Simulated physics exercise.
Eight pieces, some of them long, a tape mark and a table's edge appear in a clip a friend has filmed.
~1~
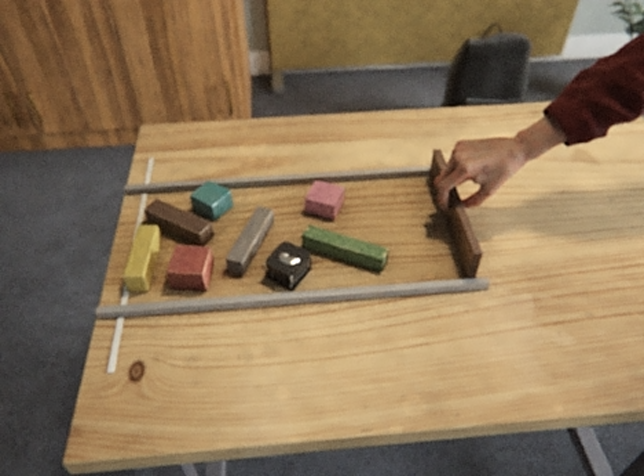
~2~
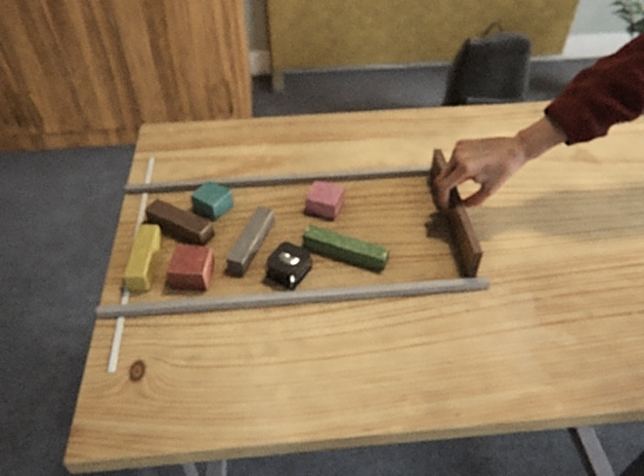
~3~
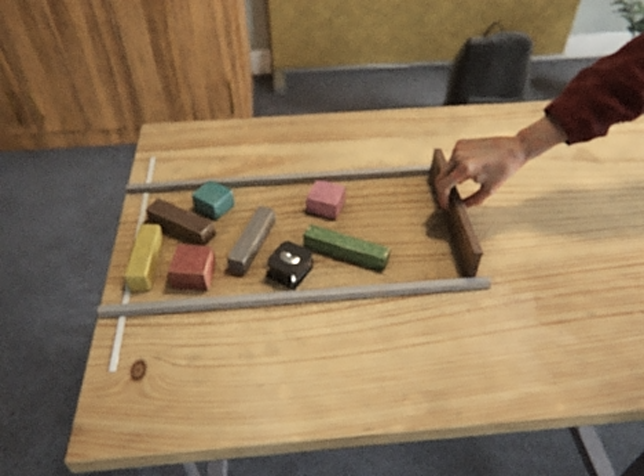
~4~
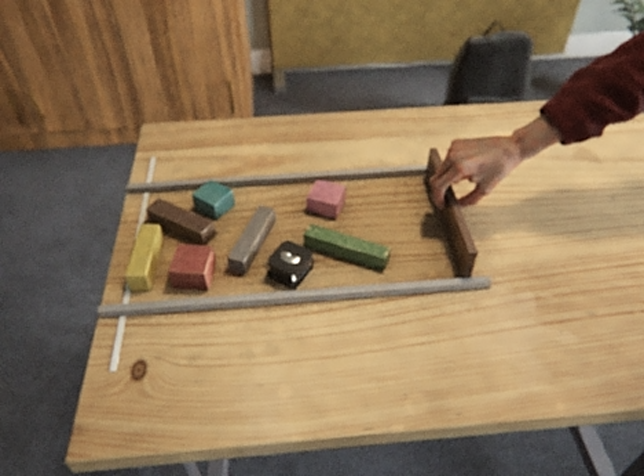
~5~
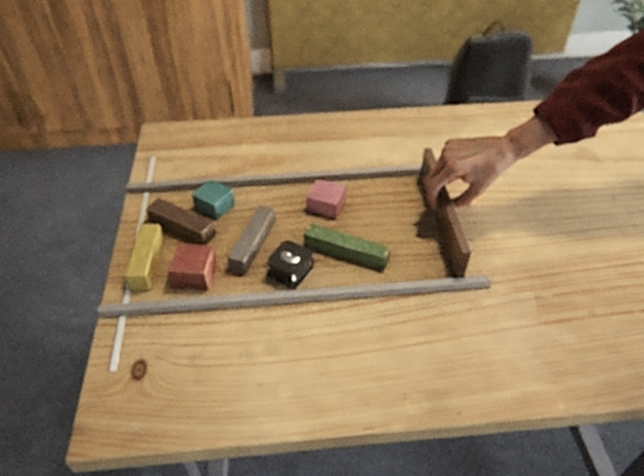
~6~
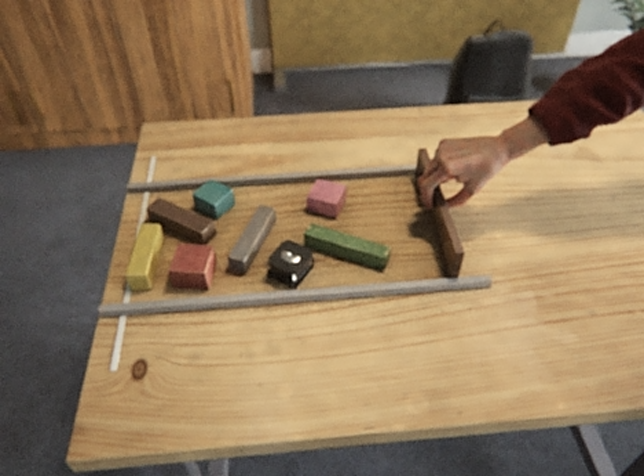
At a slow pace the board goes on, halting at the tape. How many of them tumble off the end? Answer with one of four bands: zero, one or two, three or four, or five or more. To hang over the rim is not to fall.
Five or more.
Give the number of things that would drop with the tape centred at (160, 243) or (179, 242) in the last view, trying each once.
The counts: 4 and 3.
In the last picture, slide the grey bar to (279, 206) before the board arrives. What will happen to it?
Lab note: Started there, it ends up below.
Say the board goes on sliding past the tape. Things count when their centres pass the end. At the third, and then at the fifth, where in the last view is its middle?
Roughly (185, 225) and then roughly (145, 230).
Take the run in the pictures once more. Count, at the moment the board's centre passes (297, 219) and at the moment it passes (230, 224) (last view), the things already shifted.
Counts: 4 and 8.
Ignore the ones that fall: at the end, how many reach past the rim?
I'd say 2 of them.
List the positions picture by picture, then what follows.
The first picture shows yellow bar (143, 257); brown bar (179, 223); red block (191, 268); board (453, 210); tape (135, 246).
The second picture shows brown bar (179, 222); turquoise block (212, 200).
The third picture shows red block (193, 267); grey bar (252, 239).
The fourth picture shows yellow bar (145, 256); board (448, 209).
The fifth picture shows brown bar (181, 221); pink block (326, 198).
The sixth picture shows yellow bar (146, 256); brown bar (181, 221); red block (193, 266); board (437, 209); tape (137, 244).
A little later, none off yet; yellow bar at rest near (146, 256); brown bar at rest near (181, 221); red block at rest near (193, 266).
Next, none off yet; yellow bar at rest near (146, 256); brown bar shifted a little near (171, 224); red block moving near (189, 266).
Later still, one off so far; yellow bar dropping near (121, 405); brown bar tilted well over near (99, 240); red block shifted well along near (105, 271).
When it is over, the number that fall off is five or more; down, green bar, black case, grey bar, red block, brown bar and yellow bar.
